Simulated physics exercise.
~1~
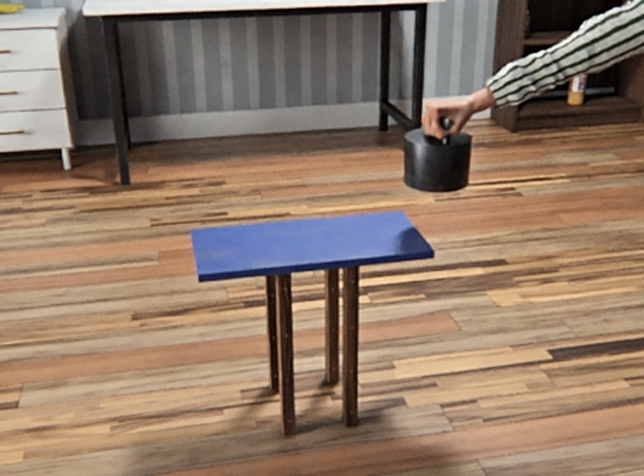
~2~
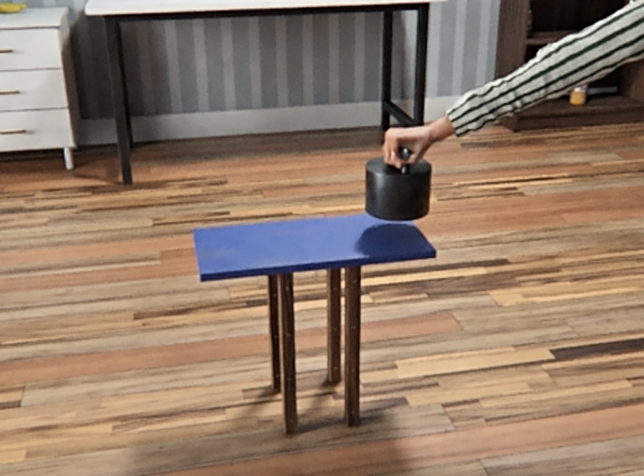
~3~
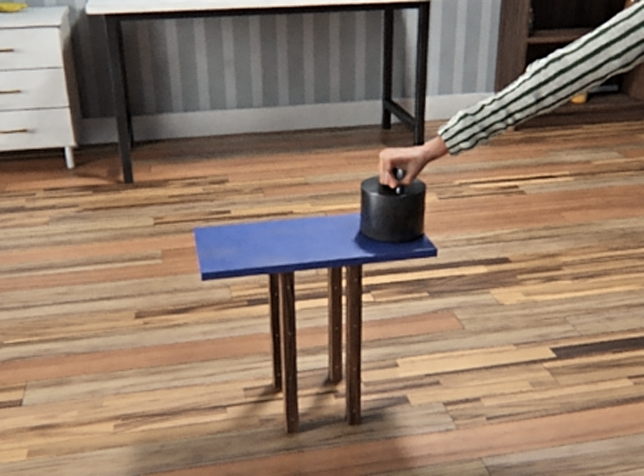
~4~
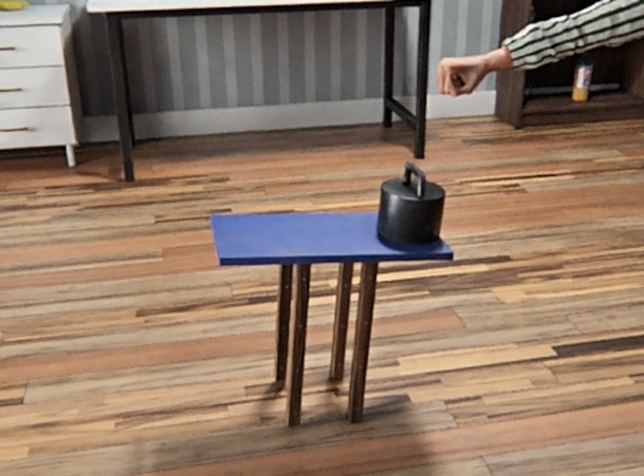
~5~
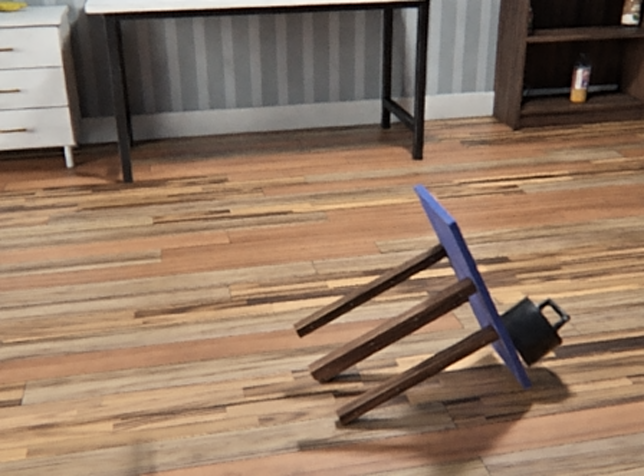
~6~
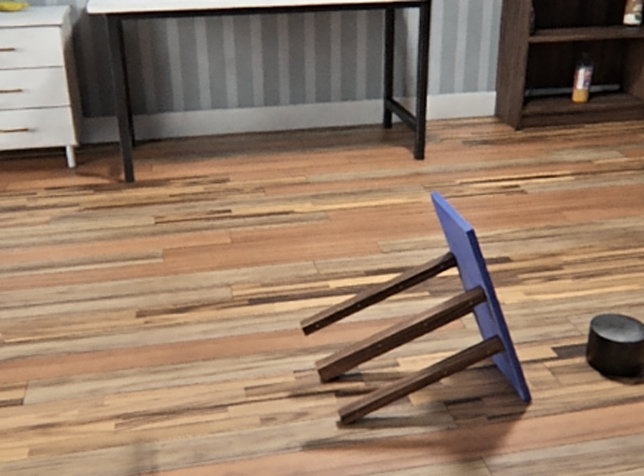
The clip opens on a small blue-topped table with dark legs standing on a wooden floor, while a hand in a striped sleeve holds a black cylinder by its handle above and to the right. The hand moves left and down, then sets the cylinder on the right end of the tabletop. It lets go and draws back, and the table starts to tip to the right. The table topples over, carrying the cylinder down with it. At the end, the table lies tipped on its side, and the cylinder rests upside down on the floor to the right.
